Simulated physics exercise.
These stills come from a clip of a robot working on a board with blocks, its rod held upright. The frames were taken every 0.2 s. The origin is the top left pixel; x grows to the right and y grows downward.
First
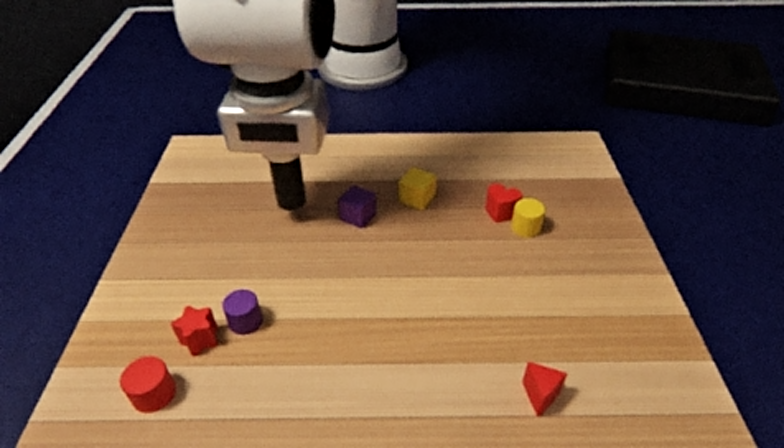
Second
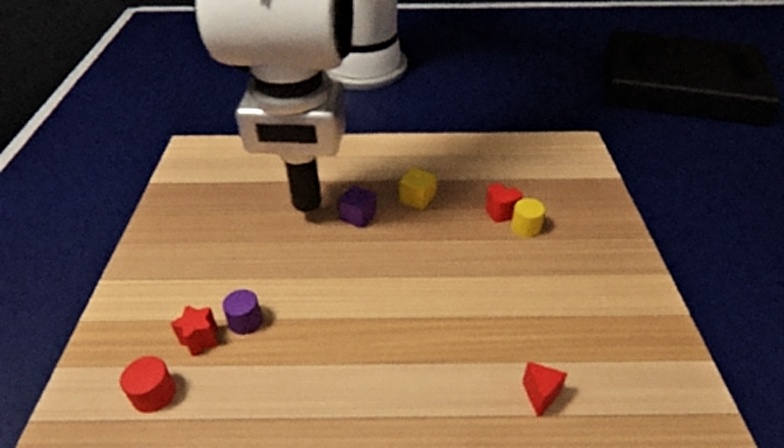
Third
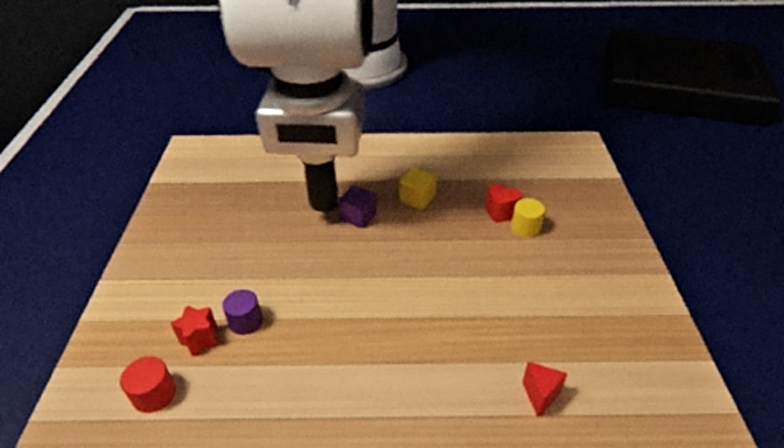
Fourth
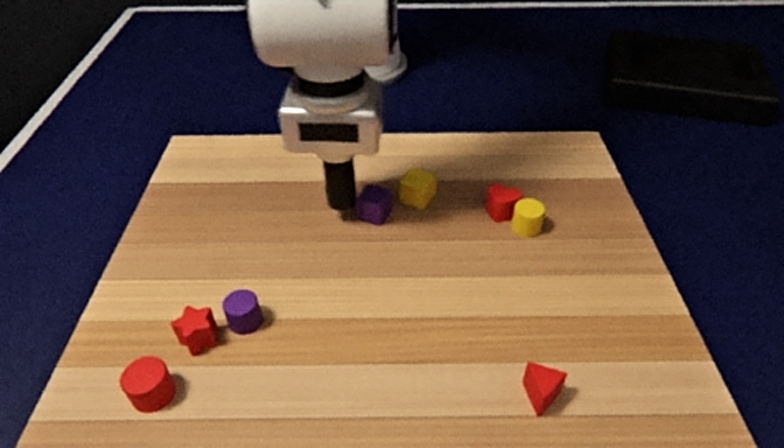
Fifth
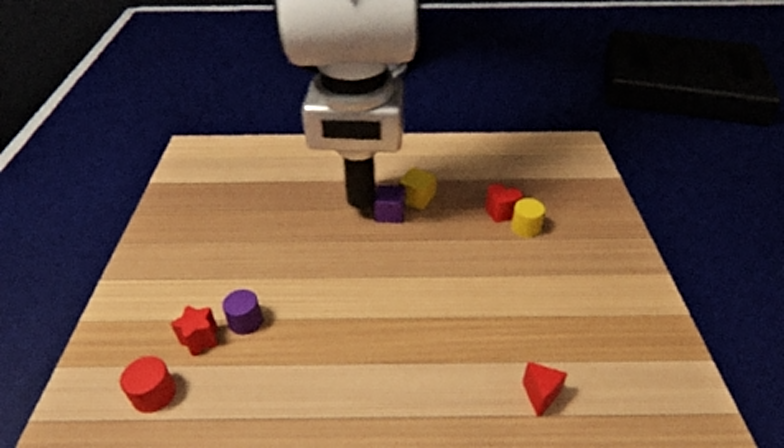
At the start, a robot arm holds a dark rod over a wooden board, left of a purple block, with yellow and red blocks scattered around. The arm moves right and meets the purple block, then pushes it a short way right, up close to the yellow four-sided block.
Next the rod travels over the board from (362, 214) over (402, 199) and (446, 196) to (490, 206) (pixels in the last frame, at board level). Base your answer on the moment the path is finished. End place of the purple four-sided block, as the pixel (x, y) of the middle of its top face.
Top centre: (423, 195).
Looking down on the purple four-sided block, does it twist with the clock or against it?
Top view: Clockwise.
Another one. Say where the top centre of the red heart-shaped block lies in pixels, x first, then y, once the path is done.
The middle of its top is at (524, 196).
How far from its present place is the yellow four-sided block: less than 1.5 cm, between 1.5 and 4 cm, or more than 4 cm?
My answer is that it shifts over 4 cm.
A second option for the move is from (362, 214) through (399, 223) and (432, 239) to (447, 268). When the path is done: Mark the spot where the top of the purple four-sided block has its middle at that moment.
At the end it should sit near (449, 201).
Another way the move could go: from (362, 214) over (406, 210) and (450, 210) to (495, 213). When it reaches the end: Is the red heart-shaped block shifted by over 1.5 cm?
Yes, that is how it ends up.
The first path, step by step. One third of the way, rod (403, 185); purple four-sided block (419, 194), turned 55° clockwise; yellow four-sided block (435, 174).
Two thirds of the way, rod (448, 183); purple four-sided block (423, 195), turned 75° clockwise; yellow four-sided block (477, 167), turned 20° anticlockwise.
At the end, rod (492, 192); purple four-sided block (423, 195), turned 75° clockwise; yellow four-sided block (494, 166), turned 85° anticlockwise; red heart-shaped block (524, 196); yellow cylinder (542, 213).
